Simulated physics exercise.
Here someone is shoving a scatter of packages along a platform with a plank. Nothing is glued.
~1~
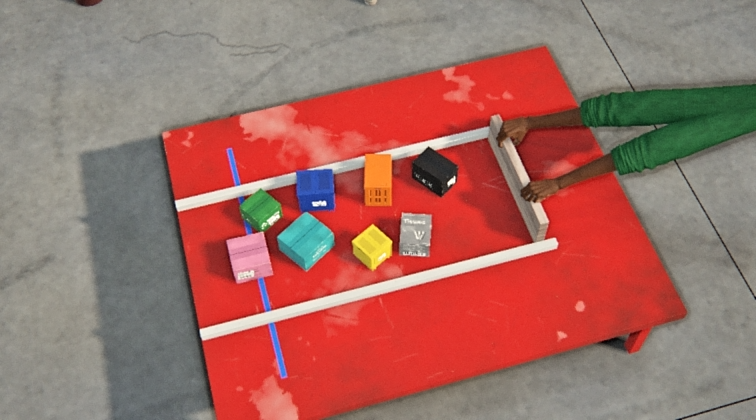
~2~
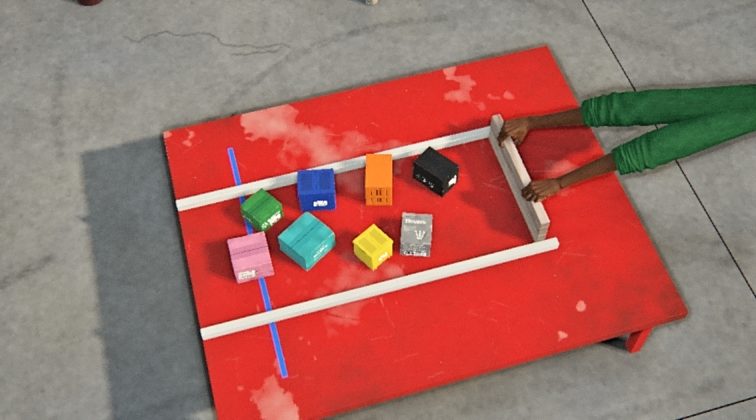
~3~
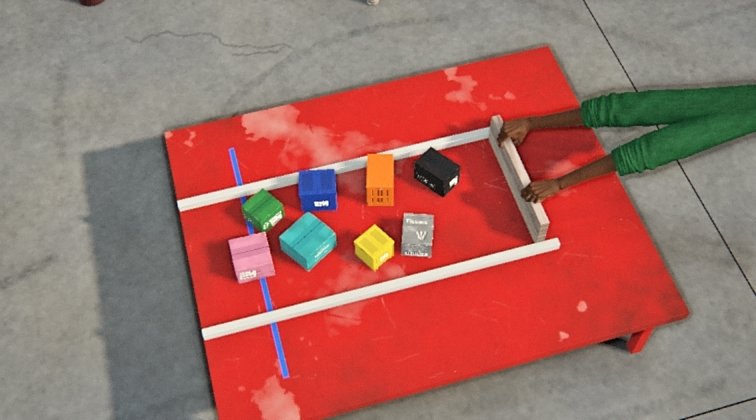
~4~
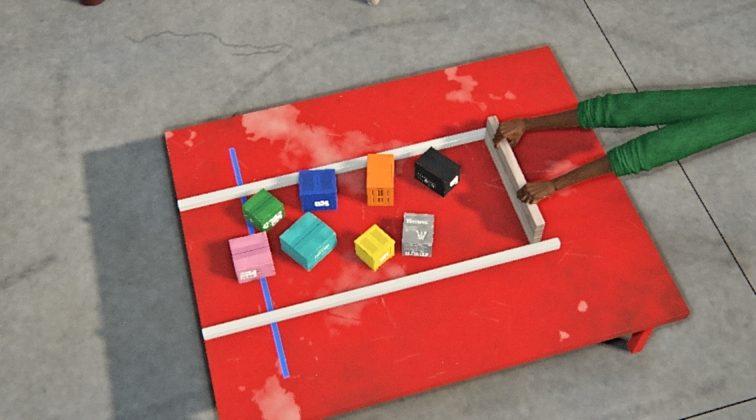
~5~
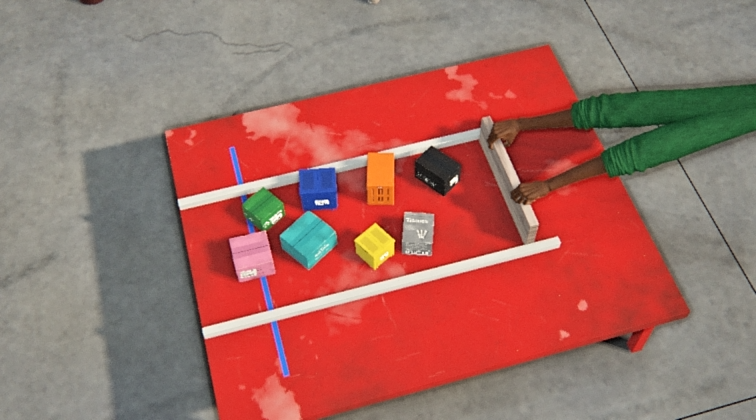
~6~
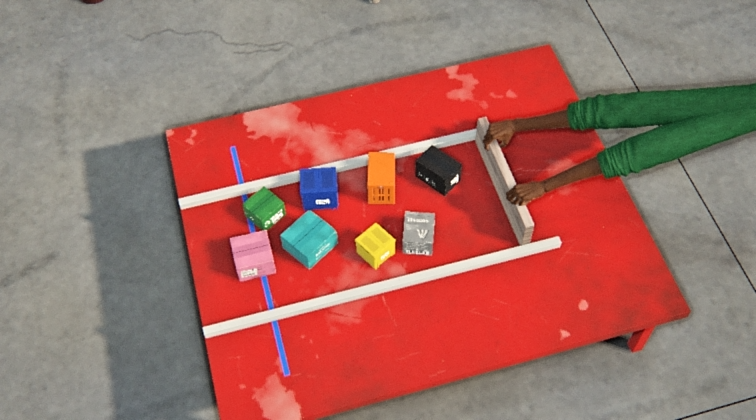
Two hands slide a plank slightly left toward scattered colourful boxes on a red platform.
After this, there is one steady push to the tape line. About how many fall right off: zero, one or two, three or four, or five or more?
Watching this, the number dropping off is three to four.
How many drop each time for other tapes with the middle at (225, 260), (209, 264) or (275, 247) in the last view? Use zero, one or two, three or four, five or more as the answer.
Well, it comes out as at least five, five or over and 1 or 2, in that order.
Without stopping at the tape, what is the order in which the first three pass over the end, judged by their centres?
Order noted: Green parcel, pink parcel, blue tote.
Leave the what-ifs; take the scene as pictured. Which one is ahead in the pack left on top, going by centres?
It's the turquoise box that is foremost.
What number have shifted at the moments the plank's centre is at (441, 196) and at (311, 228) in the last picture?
First 1, then 8.
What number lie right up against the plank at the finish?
The count in contact is 2.
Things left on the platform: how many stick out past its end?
The answer comes to 1.
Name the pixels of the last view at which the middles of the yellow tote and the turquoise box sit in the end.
The first sits around (220, 290), while the other sits around (198, 259).
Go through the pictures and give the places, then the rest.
In the first frame, pink parcel (250, 258); green parcel (261, 211); turquoise box (306, 241); plank (517, 178); tape (254, 254).
In the second frame, green parcel (262, 211); yellow tote (373, 248).
In the third frame, turquoise box (308, 241); orange crate (380, 180).
In the fourth frame, pink parcel (252, 257); plank (513, 179).
In the fifth frame, green parcel (264, 210); black parcel (438, 171).
In the sixth frame, pink parcel (253, 256); green parcel (264, 209); turquoise box (309, 239); plank (503, 181); tape (258, 252).
Soon after, none off yet; pink parcel at rest near (253, 256); green parcel at rest near (264, 209); turquoise box at rest near (309, 239).
Then, none off yet; pink parcel moved a little near (241, 262); green parcel moved about its own width near (230, 214); turquoise box moved about its own width near (281, 242).
By the end, the number that fall off is three or four; fallen, blue tote, green parcel and pink parcel.
